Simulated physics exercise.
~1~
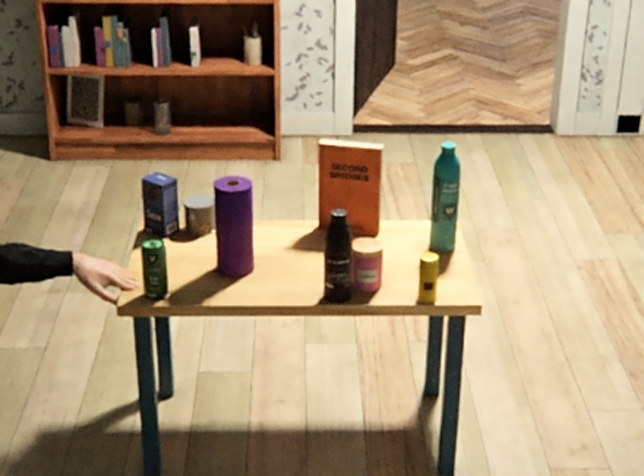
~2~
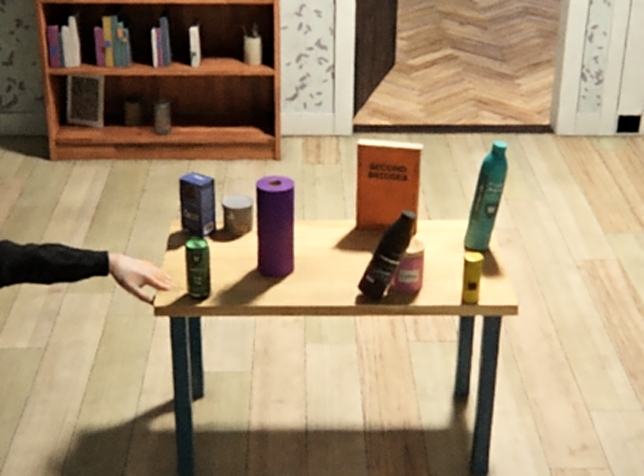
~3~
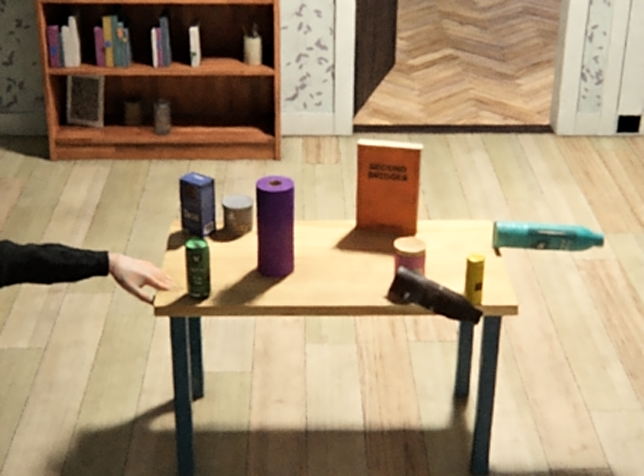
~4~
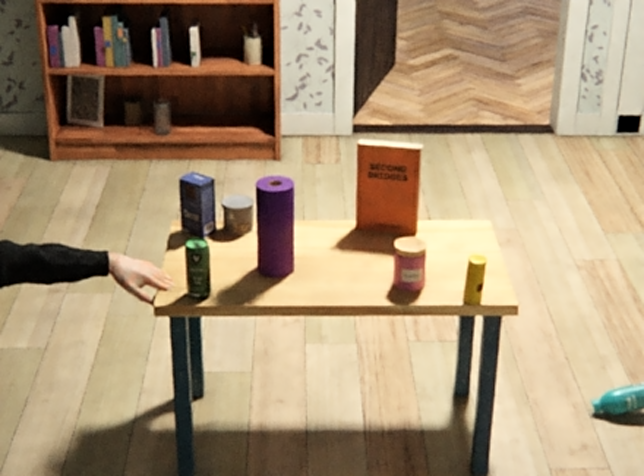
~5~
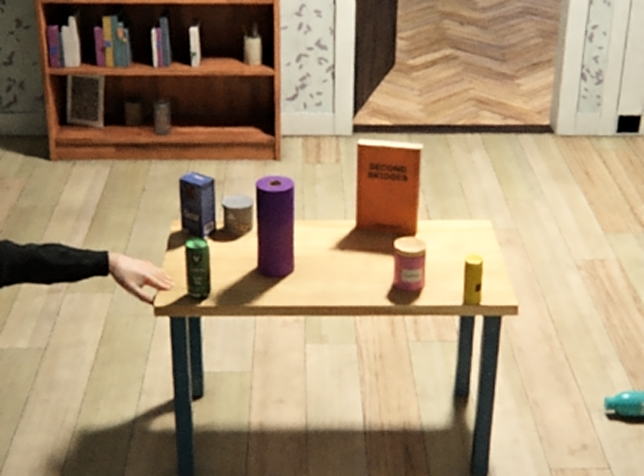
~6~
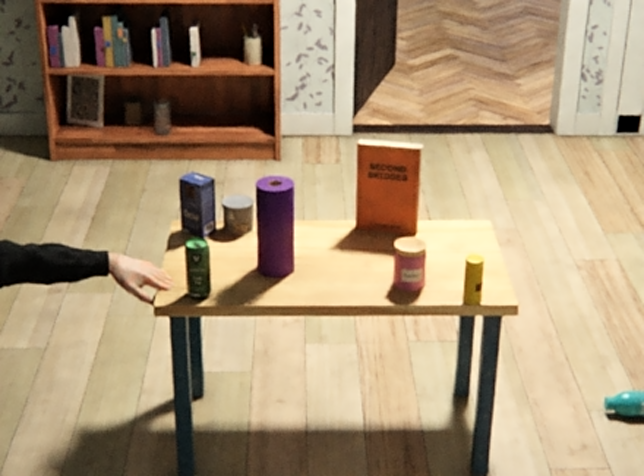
At the start, a hand rests at the left end of a light wooden table holding nine items, including a purple roll, an orange book, a black bottle and a turquoise bottle. The table shifts a short way to the right with the hand at its edge, and both bottles tip over to the right. The turquoise bottle topples off the right end while the black one drops over the front edge. The turquoise bottle ends lying on the floor at the right, the black one is out of sight, and the other seven items remain standing on the table.
